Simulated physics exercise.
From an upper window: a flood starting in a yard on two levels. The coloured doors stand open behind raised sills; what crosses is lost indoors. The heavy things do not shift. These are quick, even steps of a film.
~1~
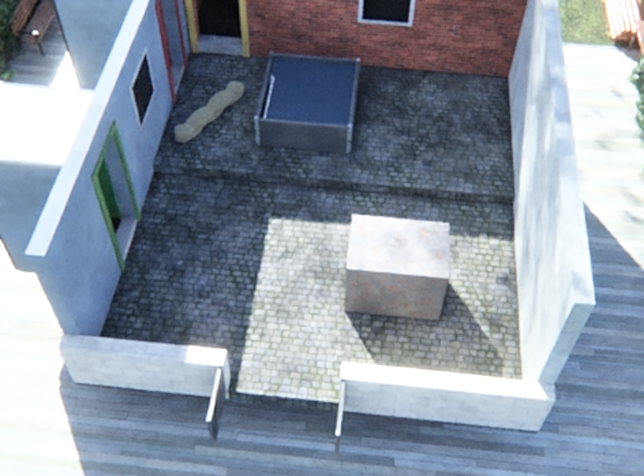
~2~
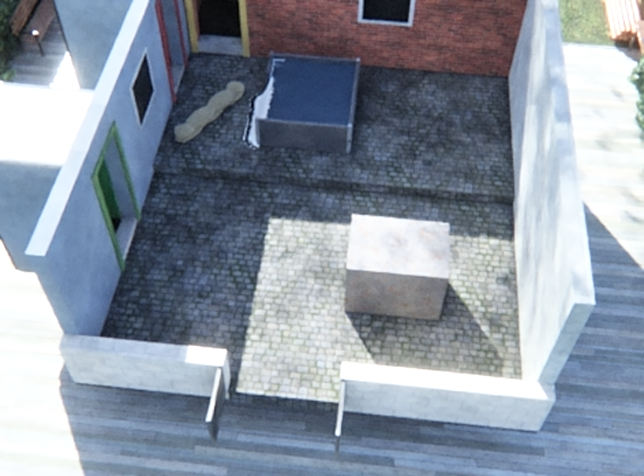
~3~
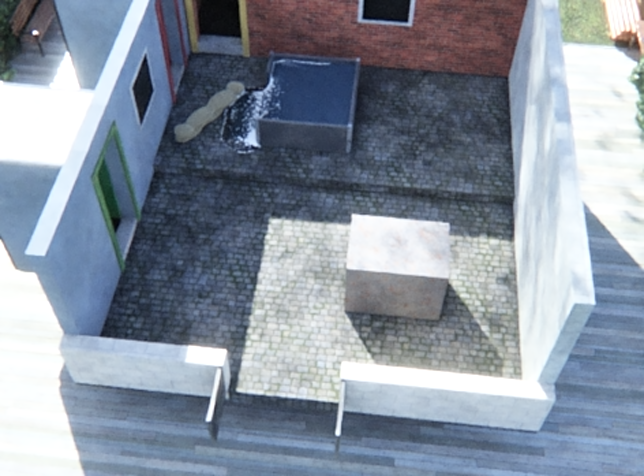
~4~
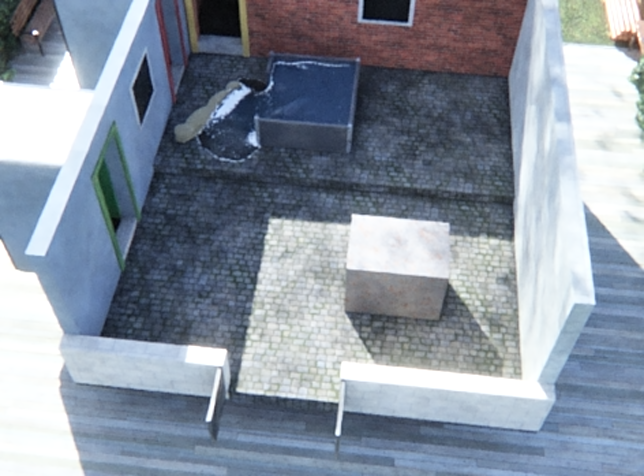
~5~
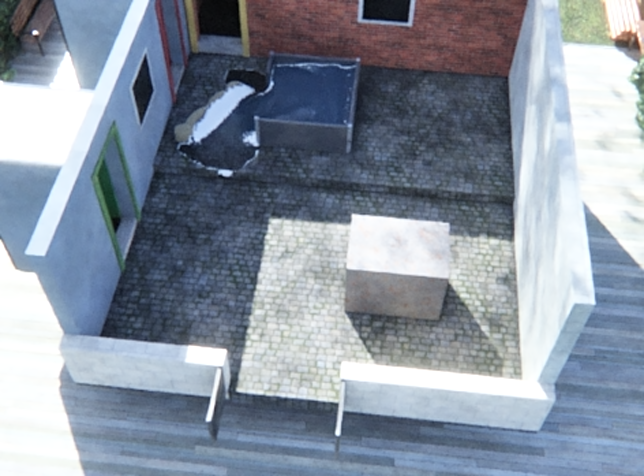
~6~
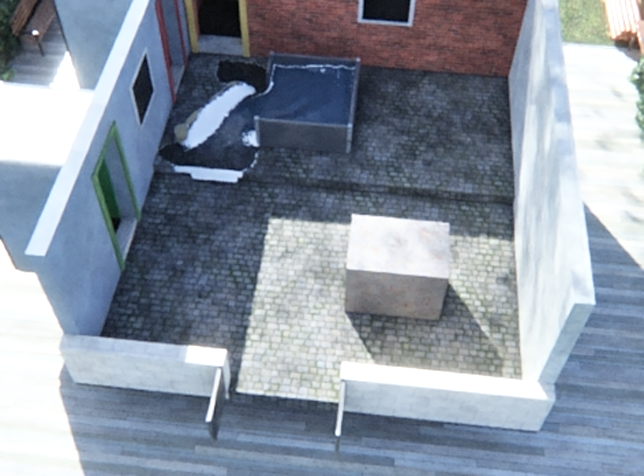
Water pours from the tank's left side, spreads around the pale curved object and reaches the step.
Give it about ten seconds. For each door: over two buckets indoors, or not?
One by one: The red door holds within the limit; the yellow door holds within the limit; the green door holds within the limit.
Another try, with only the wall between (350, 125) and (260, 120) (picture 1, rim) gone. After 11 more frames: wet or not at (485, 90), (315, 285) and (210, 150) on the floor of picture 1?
In that order: Dry, covered, not flooded.
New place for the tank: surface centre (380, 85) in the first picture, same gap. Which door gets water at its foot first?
First comes the yellow door.
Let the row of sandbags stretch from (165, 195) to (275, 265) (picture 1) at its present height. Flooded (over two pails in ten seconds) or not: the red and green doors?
My reading: The red door goes over; the green door keeps below it.
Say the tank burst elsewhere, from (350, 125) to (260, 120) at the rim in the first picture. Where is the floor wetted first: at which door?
That is the door marked green.
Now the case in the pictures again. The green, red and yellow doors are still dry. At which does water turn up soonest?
First comes the one in yellow.
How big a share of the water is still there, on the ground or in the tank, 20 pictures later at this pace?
About 100 per cent.
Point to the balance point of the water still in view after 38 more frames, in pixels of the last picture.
Roughly at (255, 200).
A moment on, water covers 15 % of the floor; the red door wet at the sill, nothing in, the yellow door wet at the sill, nothing in, the green door not reached.
Next, water covers 25 % of the floor; the red door wet at the sill, nothing in, the yellow door wet at the sill, nothing in, the green door wet at the sill, nothing in.
Then, water covers 40 % of the floor; the red door wet at the sill, nothing in, the yellow door wet at the sill, nothing in, the green door wet at the sill, nothing in.
Later, water covers 55 % of the floor; the red door wet at the sill, nothing in, the yellow door wet at the sill, nothing in, the green door wet at the sill, nothing in.
In the end, water covers 80 % of the floor; the red door wet at the sill, nothing in, the yellow door wet at the sill, nothing in, the green door wet at the sill, nothing in.
